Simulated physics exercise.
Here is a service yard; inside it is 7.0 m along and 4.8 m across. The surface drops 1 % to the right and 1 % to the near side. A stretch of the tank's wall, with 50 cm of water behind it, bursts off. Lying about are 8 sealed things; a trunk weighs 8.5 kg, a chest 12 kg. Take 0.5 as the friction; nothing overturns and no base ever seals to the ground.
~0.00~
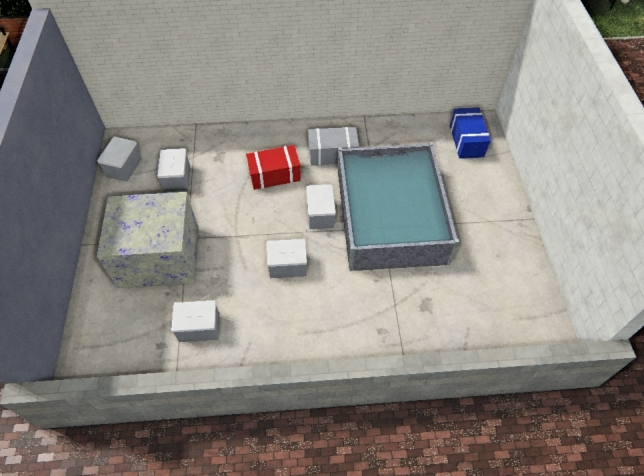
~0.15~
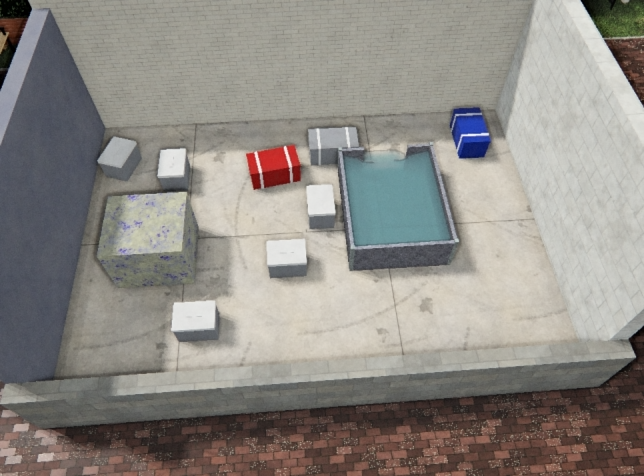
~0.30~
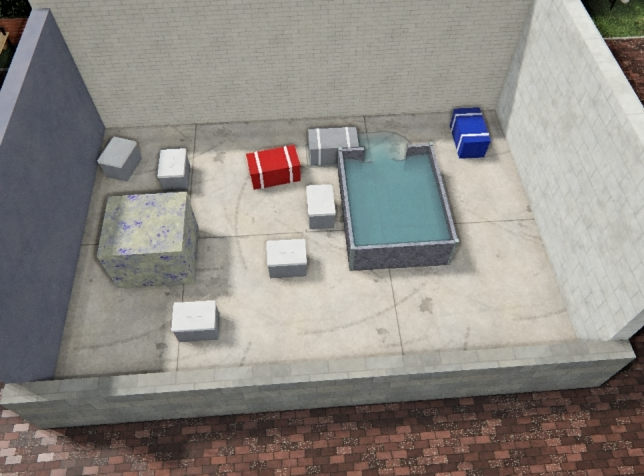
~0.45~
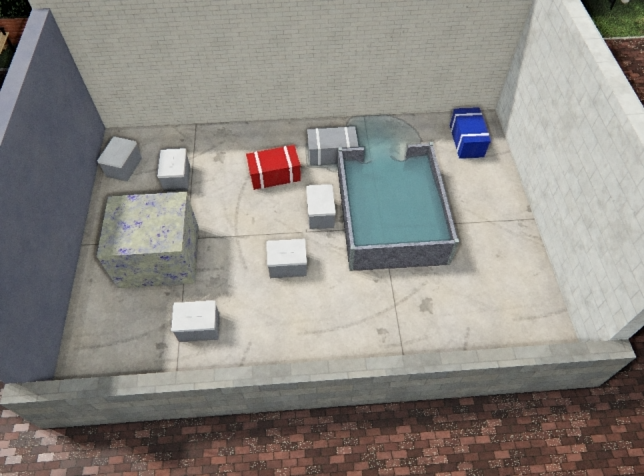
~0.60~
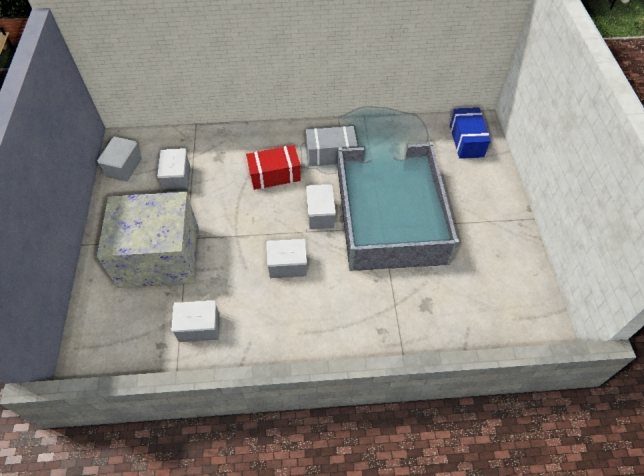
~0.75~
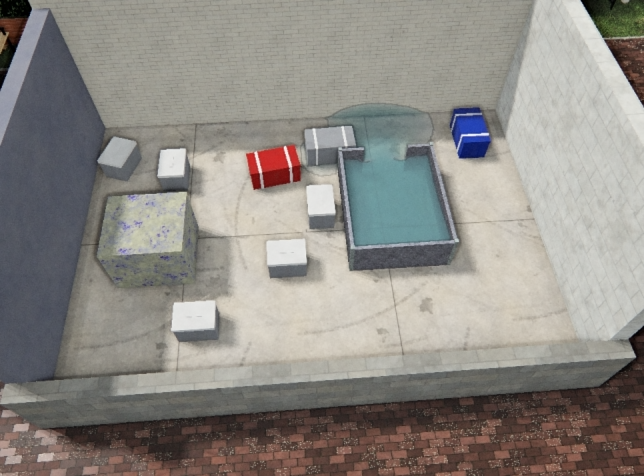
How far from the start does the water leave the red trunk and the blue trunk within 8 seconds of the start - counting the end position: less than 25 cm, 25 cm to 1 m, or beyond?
At the end, my guess is the red trunk shifts a moderate distance; my guess is the blue trunk gets washed a long way.
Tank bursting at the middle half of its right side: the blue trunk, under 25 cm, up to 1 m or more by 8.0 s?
If that happened, the blue trunk winds up well away.
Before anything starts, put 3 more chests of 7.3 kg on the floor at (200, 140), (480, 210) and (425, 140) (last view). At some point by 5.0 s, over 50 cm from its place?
So that's beyond the threshold, beyond the threshold and beyond the threshold, in that sequence.
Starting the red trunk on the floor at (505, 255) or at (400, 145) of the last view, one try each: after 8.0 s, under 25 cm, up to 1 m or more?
Swept far; swept far.
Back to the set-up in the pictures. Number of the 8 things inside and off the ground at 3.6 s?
Just then, the number is 0.
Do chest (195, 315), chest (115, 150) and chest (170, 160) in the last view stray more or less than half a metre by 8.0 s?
Well, going one by one, it's not that far, too far and too far.
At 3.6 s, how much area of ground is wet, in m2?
Flooded: Near 18 m2.
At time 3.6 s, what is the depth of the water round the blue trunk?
Close to 3 centimetres.
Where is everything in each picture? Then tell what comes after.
In the first frame, the red trunk at (273, 159) rests on the ground; the blue trunk at (472, 124) rests on the ground; 2.6 m2 under water; 0 of 8 have shifted.
In the second frame, the red trunk at (273, 159) rests on the ground; the blue trunk at (472, 124) rests on the ground; water covers 3.0 m2; 0 of 8 have shifted.
In the third frame, the red trunk at (273, 159), on the bottom; the blue trunk at (472, 124), on the bottom; 3.4 m2 under water; 0 of 8 have shifted.
In the fourth frame, the red trunk at (273, 159), on the bottom; the blue trunk at (472, 124) rests on the ground; 4.0 m2 under water; 0 of 8 have shifted.
In the fifth frame, the red trunk at (273, 159), on the bottom; the blue trunk at (472, 124), on the bottom; water covers 4.4 m2; 0 of 8 have shifted.
In the sixth frame, the red trunk at (273, 159) rests on the ground; the blue trunk at (472, 124), on the bottom; water covers 4.7 m2; 1 of 8 have shifted.
After 1.6 s the red trunk is near (273, 159), 0.0 m from its start, aground; the blue trunk is near (475, 127), 0.1 m from its start, aground; 0 afloat.
After 3.6 s the red trunk is near (276, 172), 0.3 m from its start, aground; the blue trunk is near (479, 183), 1.3 m from its start, aground; 0 afloat.
After 5.6 s the red trunk is near (279, 181), 0.5 m from its start, aground; the blue trunk is near (480, 293), 3.2 m from its start, aground; 2 afloat.
After 8.0 s the red trunk is near (279, 181), 0.5 m from its start, aground; the blue trunk is near (370, 324), 4.1 m from its start, afloat; 2 afloat.
